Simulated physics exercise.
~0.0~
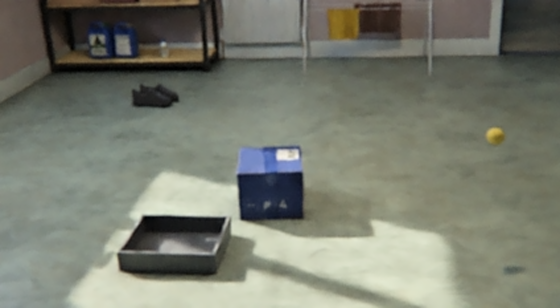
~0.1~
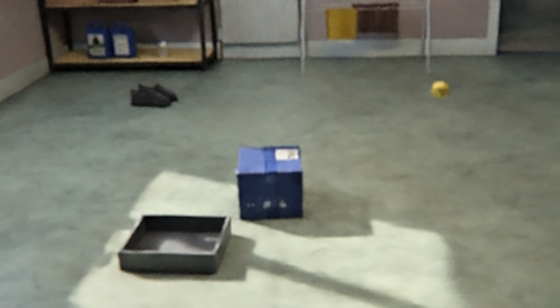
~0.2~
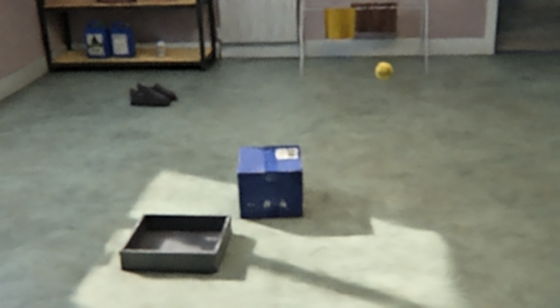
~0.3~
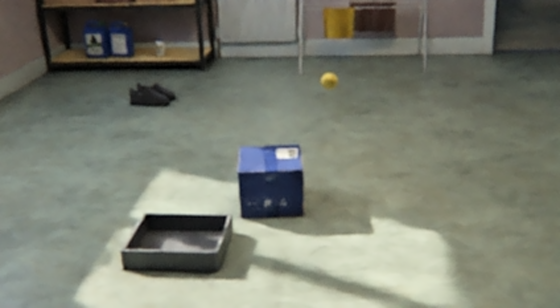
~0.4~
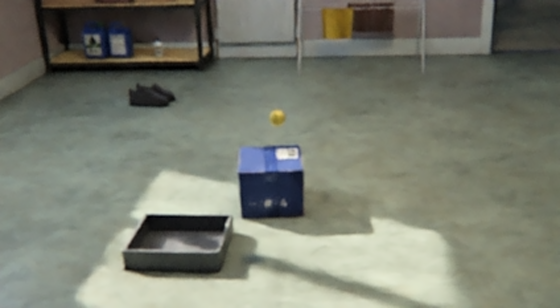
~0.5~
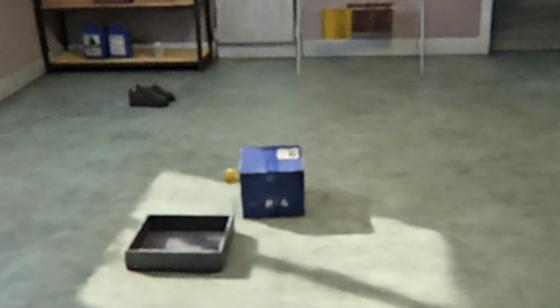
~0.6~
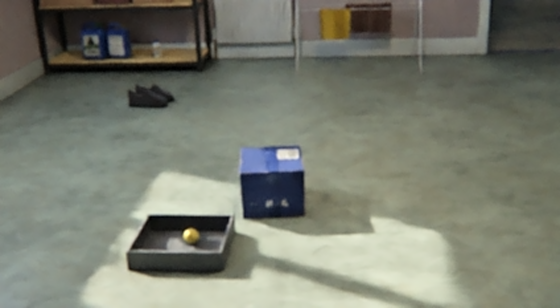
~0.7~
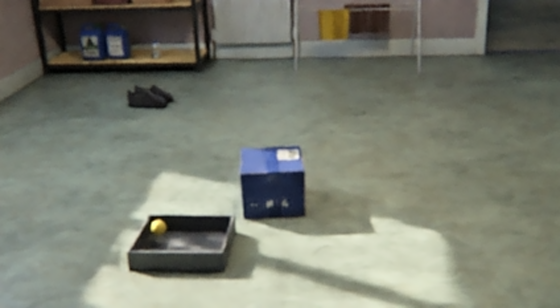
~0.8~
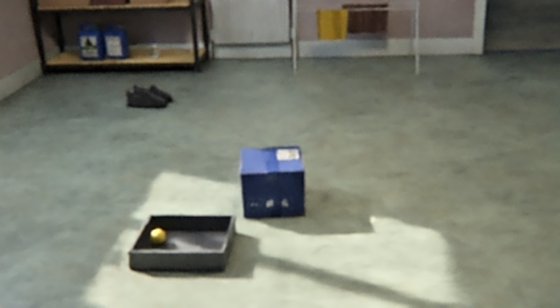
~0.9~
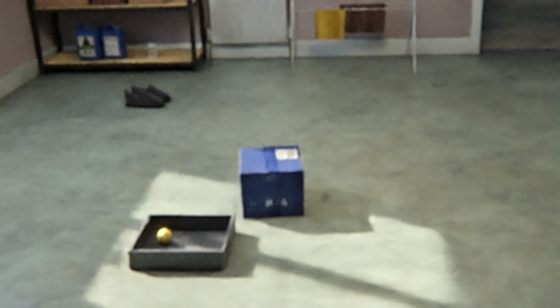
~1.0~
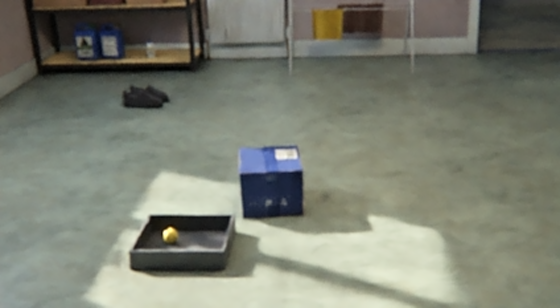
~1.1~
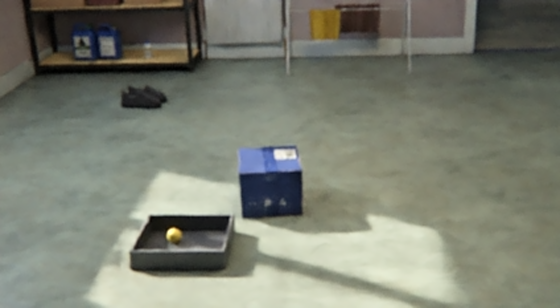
The footage shows a yellow lemon flying leftward through a room, rising briefly and then dropping past a blue parcel on the floor into a shallow dark box. It reaches the box's left side, moves slightly back to the right, and ends inside, while the parcel stays put.
